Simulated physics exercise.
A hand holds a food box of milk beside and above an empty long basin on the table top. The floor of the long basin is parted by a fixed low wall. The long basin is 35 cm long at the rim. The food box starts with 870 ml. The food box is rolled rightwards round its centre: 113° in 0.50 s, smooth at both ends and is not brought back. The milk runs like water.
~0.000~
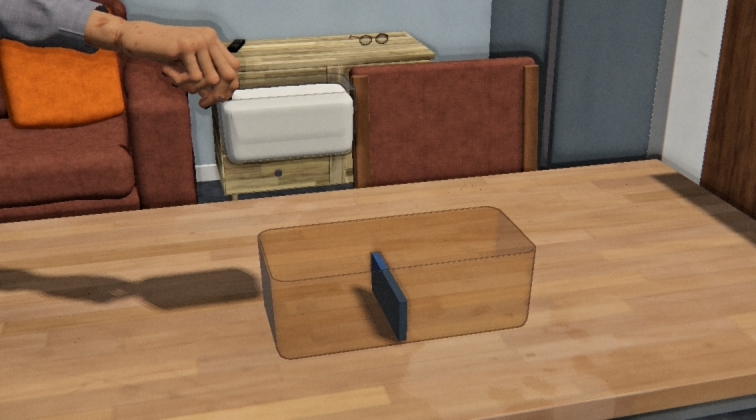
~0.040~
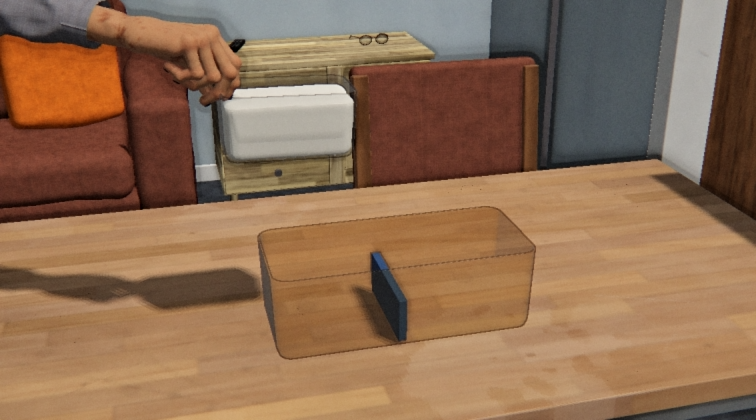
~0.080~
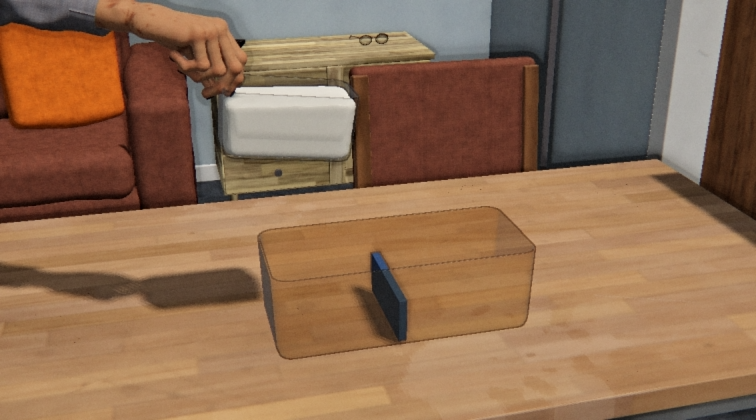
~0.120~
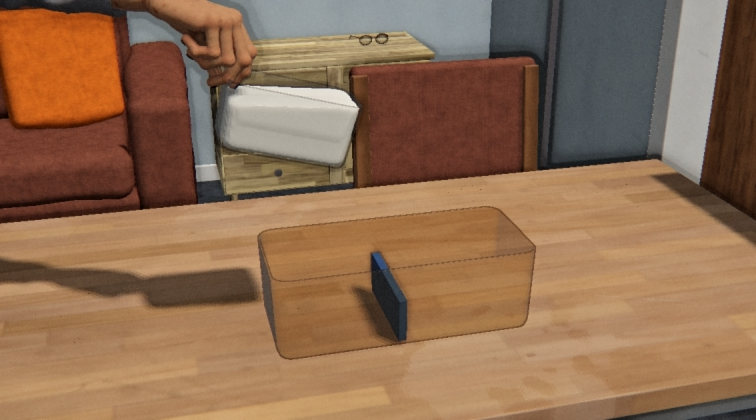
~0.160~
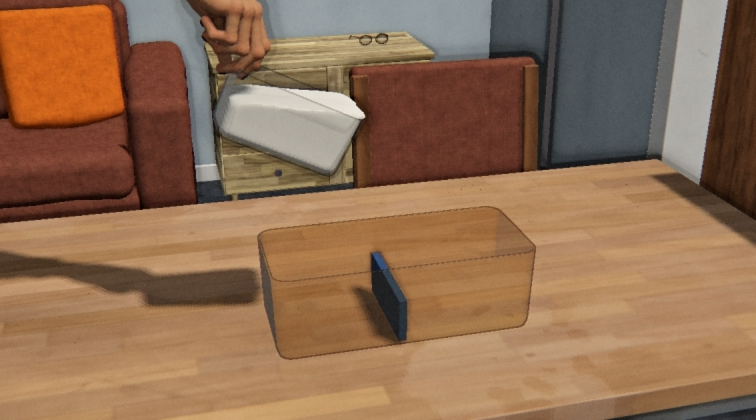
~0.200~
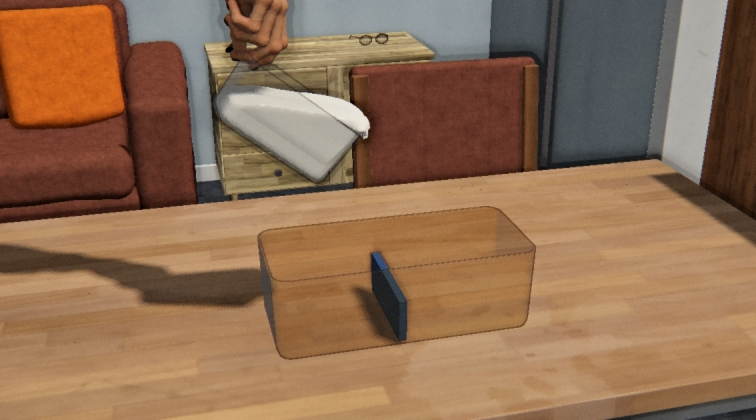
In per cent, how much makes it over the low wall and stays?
About 51 per cent.
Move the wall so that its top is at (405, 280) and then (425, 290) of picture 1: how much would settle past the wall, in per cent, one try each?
First 30, then 30 per cent.
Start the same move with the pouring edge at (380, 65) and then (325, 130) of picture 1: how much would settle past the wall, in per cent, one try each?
First 80, then 10 per cent.
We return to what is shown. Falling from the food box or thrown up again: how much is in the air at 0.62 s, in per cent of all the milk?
Near 10 in a hundred.
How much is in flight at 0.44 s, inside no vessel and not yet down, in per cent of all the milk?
Some 52 per cent.
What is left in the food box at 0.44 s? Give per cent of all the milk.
About 14 per cent.
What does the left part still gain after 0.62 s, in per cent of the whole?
Near 7 in a hundred.
Then, 0.44 s in, the tilt is 109° and 13 per cent is still to pour, 3 is left of the wall and 32 right of it.
Then, 0.62 s in, the tilt is 113° and 2 per cent is still to pour, 37 is left of the wall and 50 right of it.
Then, 0.80 s in, the tilt is 113° and 0 per cent is still to pour, 40 is left of the wall and 47 right of it.
Then, 1.00 s in, the tilt is 113° and 0 per cent is still to pour, 44 is left of the wall and 51 right of it.
Finally, 44 per cent lies left of the wall, 51 right of it and 5 outside.
